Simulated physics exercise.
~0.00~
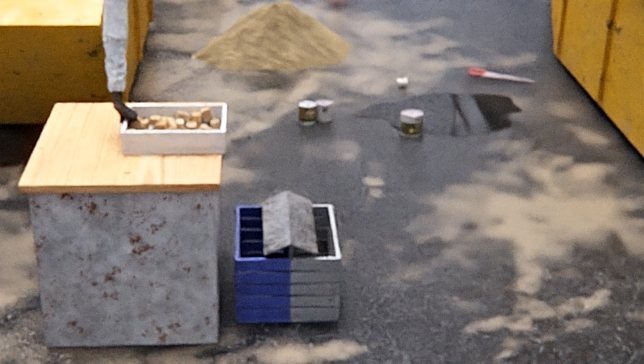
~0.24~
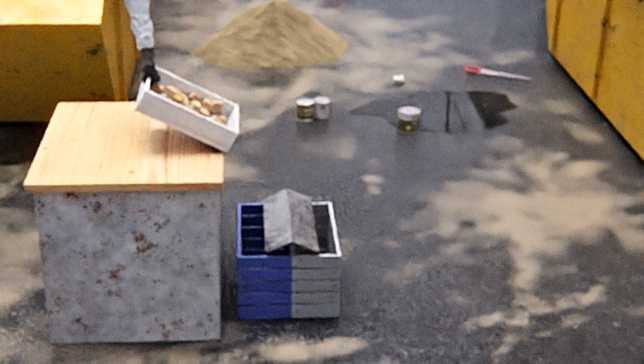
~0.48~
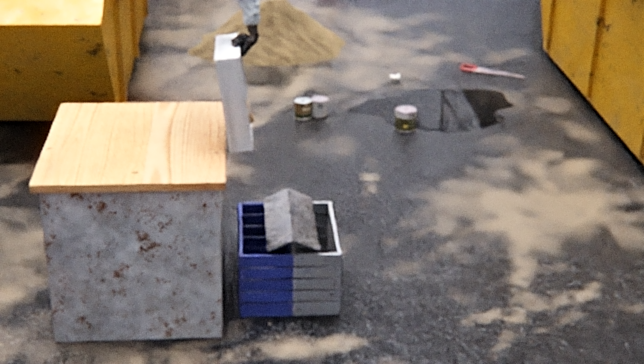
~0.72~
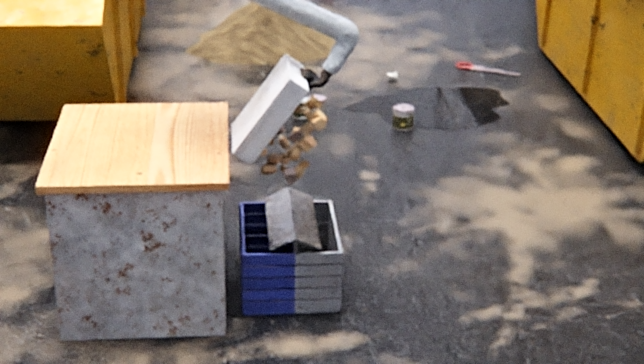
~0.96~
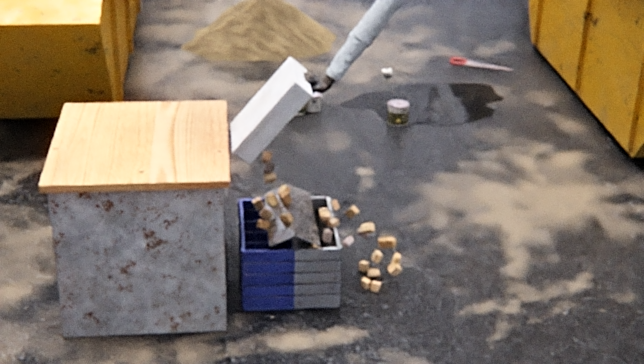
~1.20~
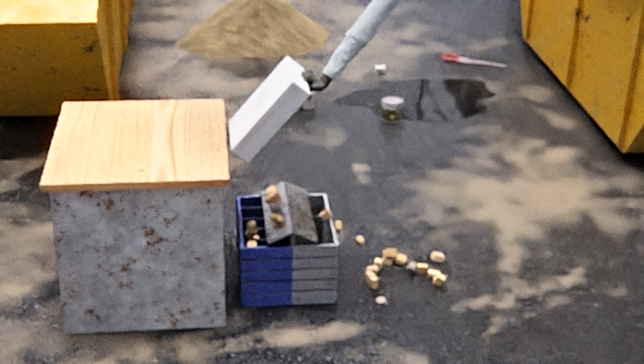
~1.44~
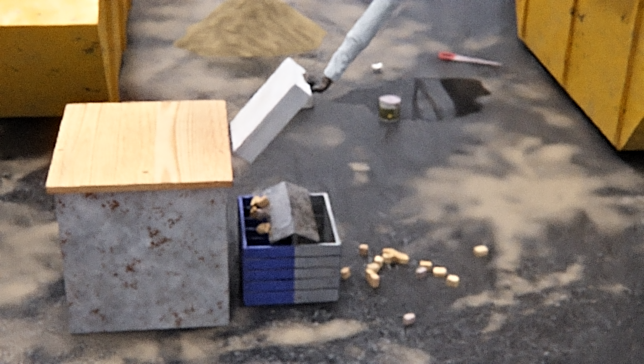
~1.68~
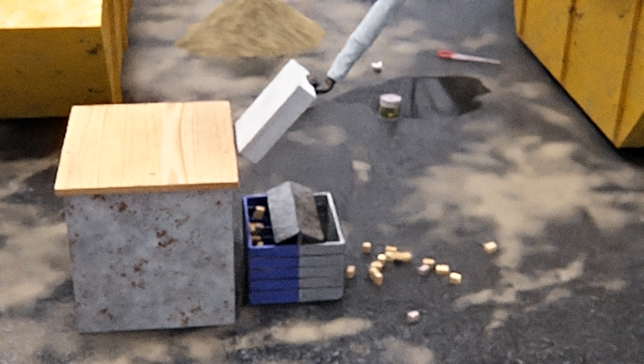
A gloved hand on a grey-sleeved arm grips a white box of small timber offcuts on a wood-topped, mottled grey bench, seen from slightly above in a stained yard with yellow containers and a sand heap behind. Right of the bench sit a blue box and a grey tote, with a grey ridge over their divide. The hand lifts the box, carries it right and tips it steeply. The offcuts pour out, strike the ridge and scatter. Some drop into the containers, while many tumble onto the ground to the right. The pieces settle there, with the emptied box still held tilted above.
